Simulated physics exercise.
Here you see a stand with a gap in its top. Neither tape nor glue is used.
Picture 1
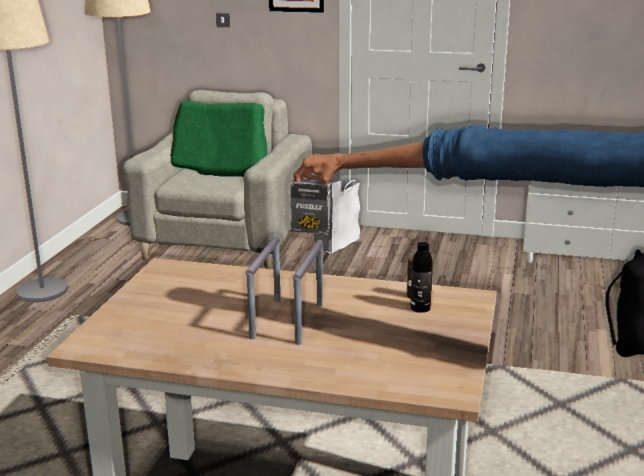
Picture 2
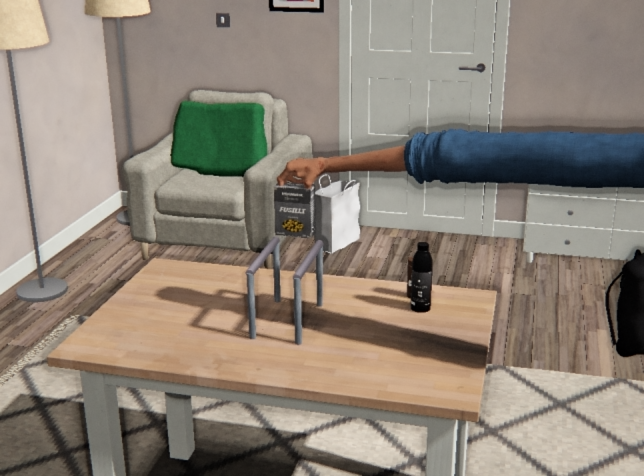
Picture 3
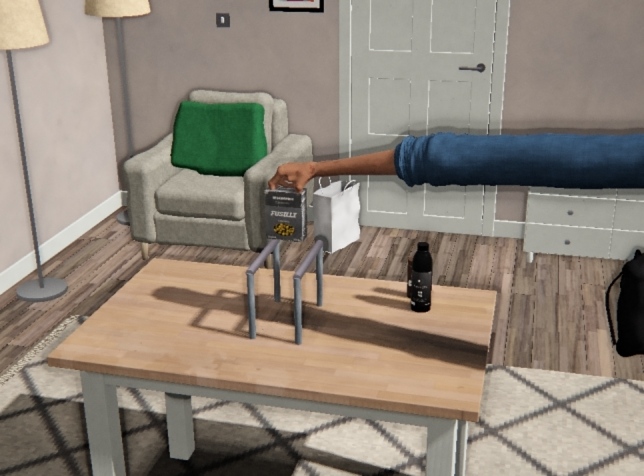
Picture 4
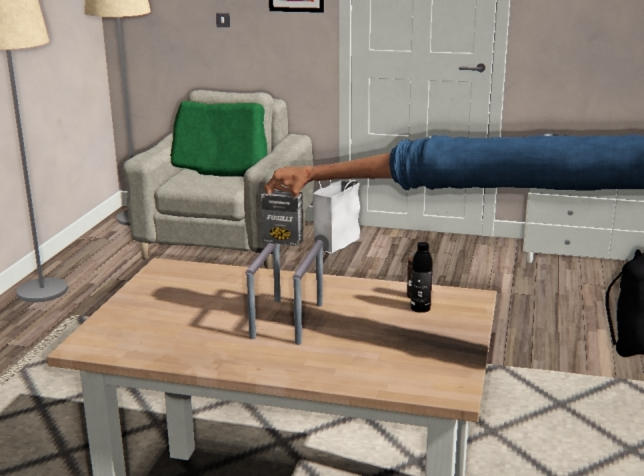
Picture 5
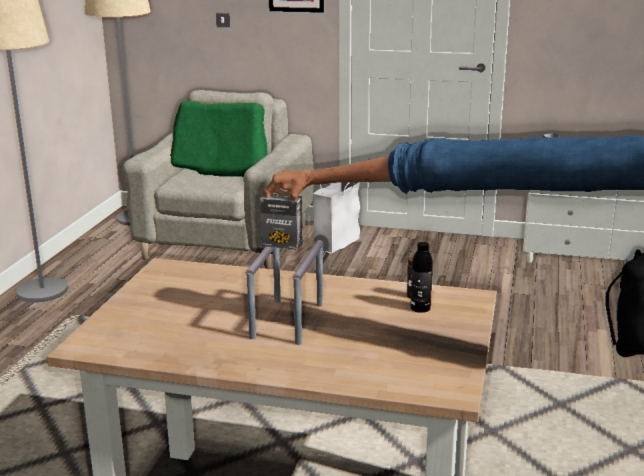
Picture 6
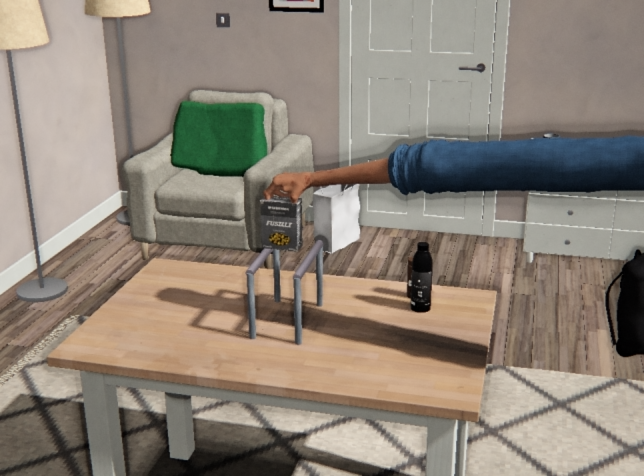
A hand moves a grey packet left over a gapped stand, then holds it still.
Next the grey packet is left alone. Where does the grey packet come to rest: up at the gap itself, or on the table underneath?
The grey packet comes to rest up at the gap.
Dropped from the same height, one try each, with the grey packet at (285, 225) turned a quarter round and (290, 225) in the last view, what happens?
Passes; held.
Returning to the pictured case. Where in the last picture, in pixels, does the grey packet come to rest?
Near (291, 244).
Then, 0.20 s past the last view, grey packet rocked 8° from its first pose near (286, 232).
Then, 0.30 s past the last view, grey packet rocked 41° from its first pose near (293, 243).
Finally, down or leaning hard on the stand or table, grey packet; the other 2 still in place. Final places as the last picture's camera would see them, grey packet near (291, 244). The packet stays on top.
